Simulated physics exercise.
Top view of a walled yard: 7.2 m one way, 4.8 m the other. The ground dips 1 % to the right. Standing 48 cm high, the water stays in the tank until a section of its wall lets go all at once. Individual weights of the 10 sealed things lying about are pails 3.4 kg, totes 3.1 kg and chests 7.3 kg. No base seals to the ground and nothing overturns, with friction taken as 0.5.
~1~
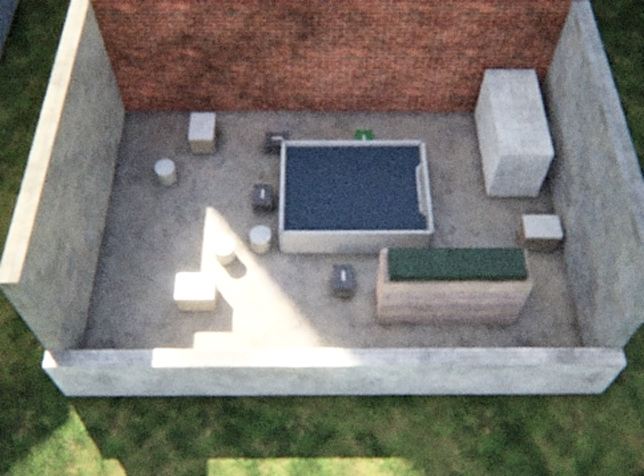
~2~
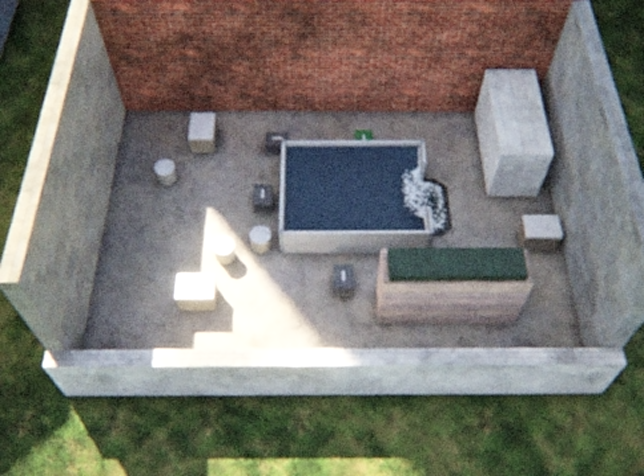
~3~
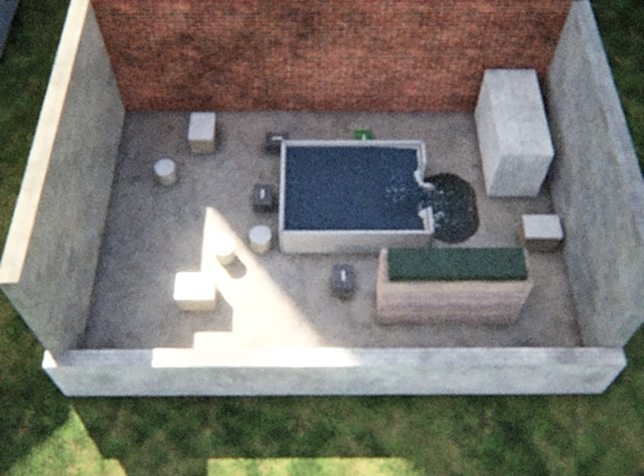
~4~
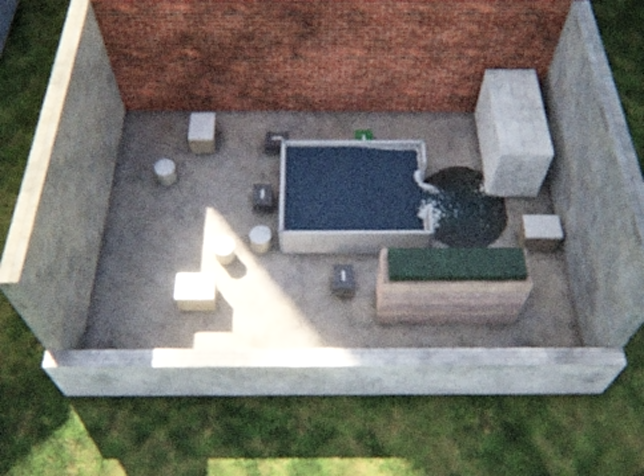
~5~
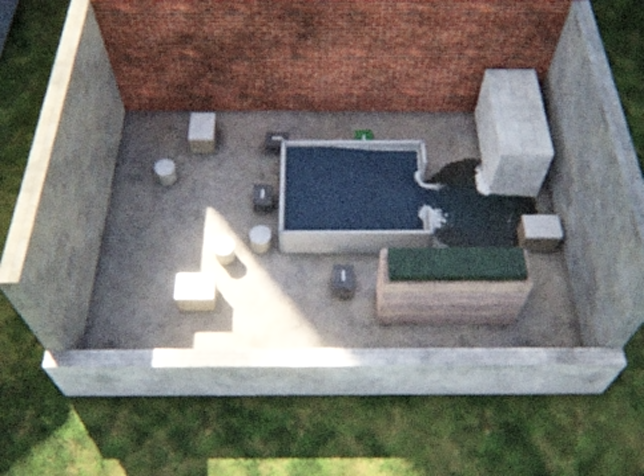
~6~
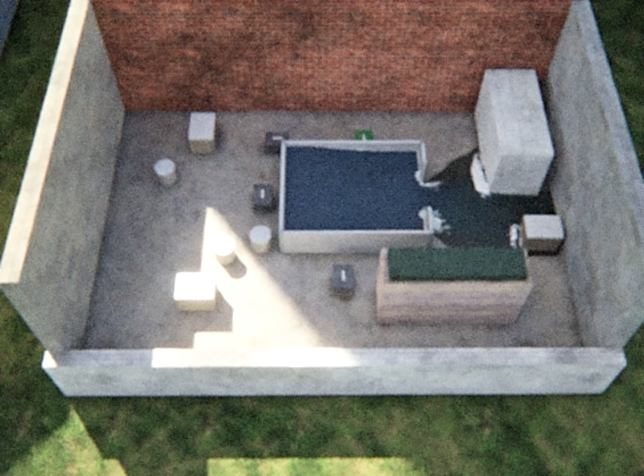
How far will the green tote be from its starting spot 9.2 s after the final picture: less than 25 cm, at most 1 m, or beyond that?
Beyond 1 m.
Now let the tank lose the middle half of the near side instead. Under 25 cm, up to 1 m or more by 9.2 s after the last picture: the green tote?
Afterwards the green tote glides a modest way.
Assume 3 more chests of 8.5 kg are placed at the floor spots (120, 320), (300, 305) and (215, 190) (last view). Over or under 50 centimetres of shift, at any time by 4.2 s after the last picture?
Spot by spot, in turn: Falls short, falls short, falls short.
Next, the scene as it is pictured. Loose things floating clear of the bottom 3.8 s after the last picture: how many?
It comes to 2.
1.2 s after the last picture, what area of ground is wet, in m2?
10.0 m2.
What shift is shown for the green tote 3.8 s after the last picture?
It is about 120 cm out of place by then.
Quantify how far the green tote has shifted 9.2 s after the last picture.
Around 300 cm from the start.
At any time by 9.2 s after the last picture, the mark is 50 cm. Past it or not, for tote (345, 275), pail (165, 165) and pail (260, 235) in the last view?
Well, going one by one, it's too far, not that far and not that far.
Then, 1.2 s after the last picture the green tote is near (364, 139), 0.0 m from its start, aground; 1 afloat.
Then, 3.8 s after the last picture the green tote is near (291, 138), 1.2 m from its start, afloat; 2 afloat.
Then, 6.2 s after the last picture the green tote is near (202, 128), 2.7 m from its start, afloat; 1 afloat.
Then, 9.2 s after the last picture the green tote is near (195, 168), 2.8 m from its start, afloat; 7 afloat.
